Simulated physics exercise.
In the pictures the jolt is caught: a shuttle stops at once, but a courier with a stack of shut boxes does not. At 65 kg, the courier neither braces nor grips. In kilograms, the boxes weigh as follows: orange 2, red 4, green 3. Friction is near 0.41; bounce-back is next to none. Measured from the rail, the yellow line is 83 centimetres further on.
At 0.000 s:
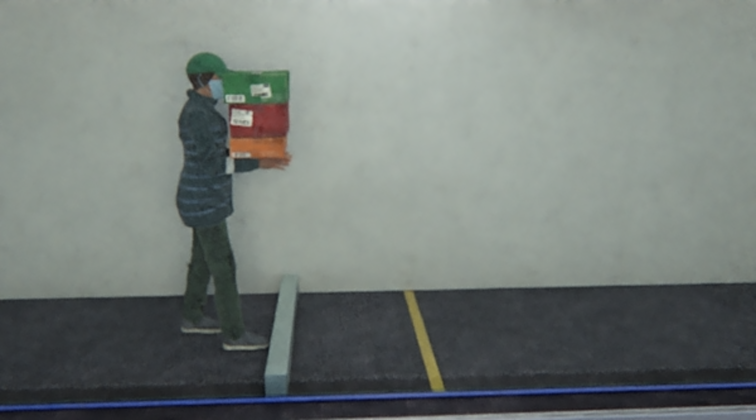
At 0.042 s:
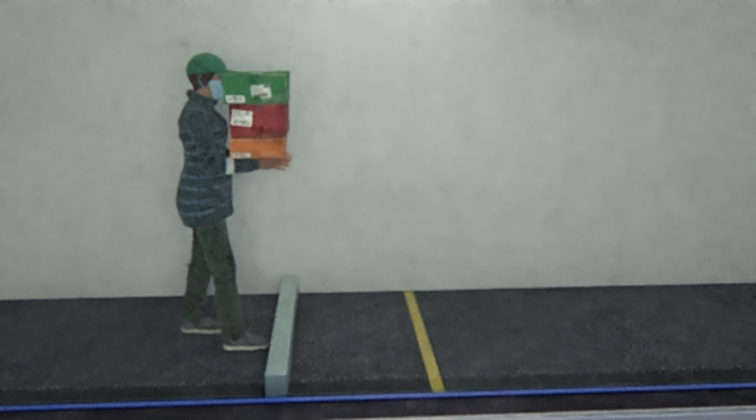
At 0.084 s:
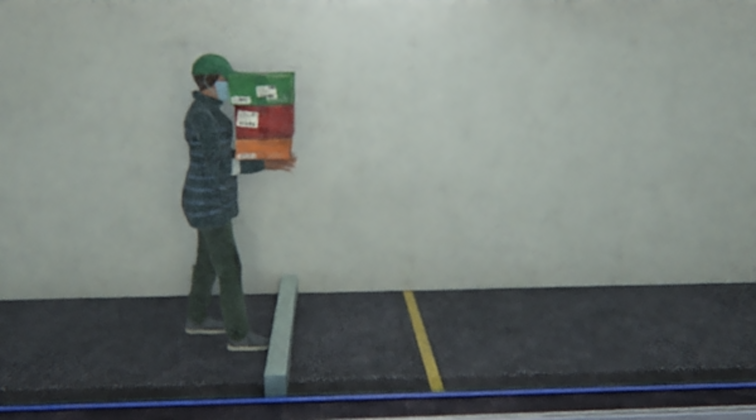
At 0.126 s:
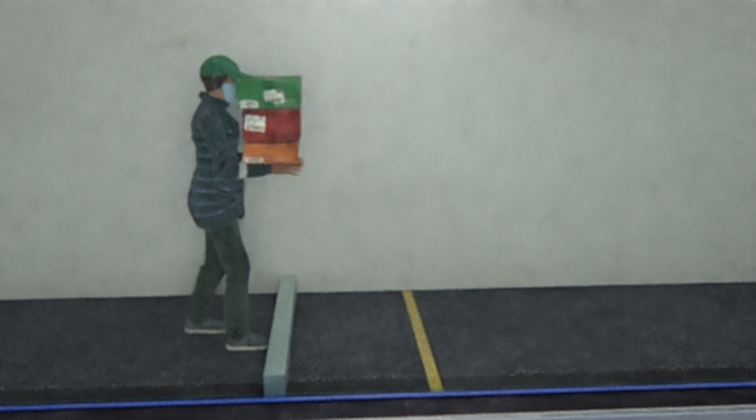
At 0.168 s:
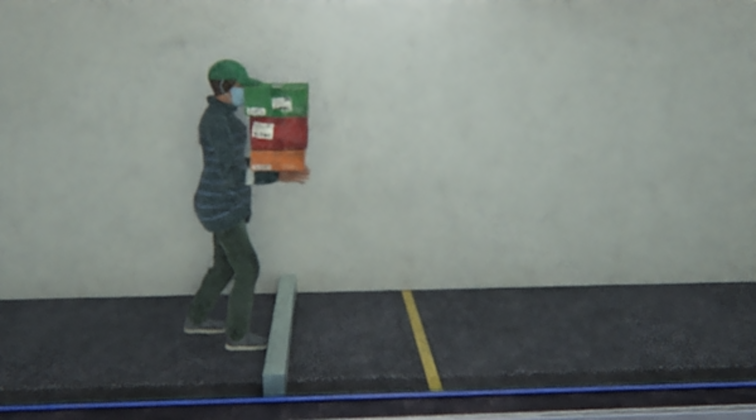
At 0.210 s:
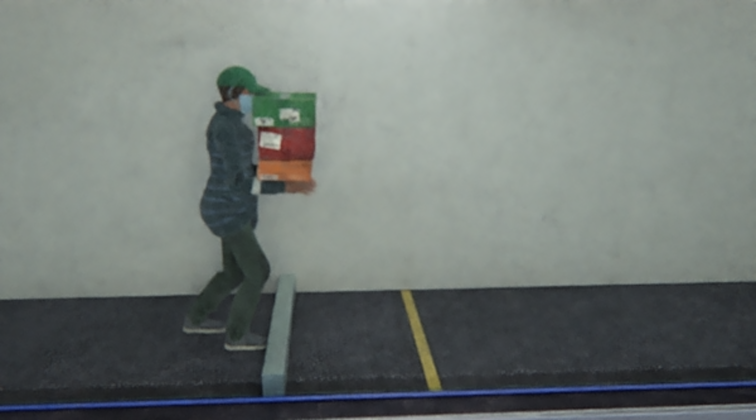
A masked courier in a green cap, holding a green, a red and an orange box stacked in both hands, stood still at first, then leaned slightly rightward as the knees bent and the stack dipped.
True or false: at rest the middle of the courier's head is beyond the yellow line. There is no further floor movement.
False.
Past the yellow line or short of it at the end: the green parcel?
As for the green parcel, it finishes having crossed it.
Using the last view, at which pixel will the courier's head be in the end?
Somewhere near (371, 346) in the last picture.
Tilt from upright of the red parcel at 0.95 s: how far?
About 0°.
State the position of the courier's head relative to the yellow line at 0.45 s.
About 70 cm short.
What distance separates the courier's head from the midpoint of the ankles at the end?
The gap works out to some 90 cm.
After 0.45 s the courier's head is 68 cm short of the yellow line, near (294, 173) in the last picture's view; the red parcel 45 cm short of the yellow line, tilted 25°.
After 0.65 s the courier's head is 41 cm short of the yellow line, near (347, 278) in the last picture's view; the red parcel 13 cm short of the yellow line, tilted 30°.
After 0.95 s the courier's head is 32 cm short of the yellow line, near (367, 333) in the last picture's view.
Final state at 2.6 s, orange carton stops short of the yellow line; green parcel crosses the yellow line; courier's head stops short of the yellow line.
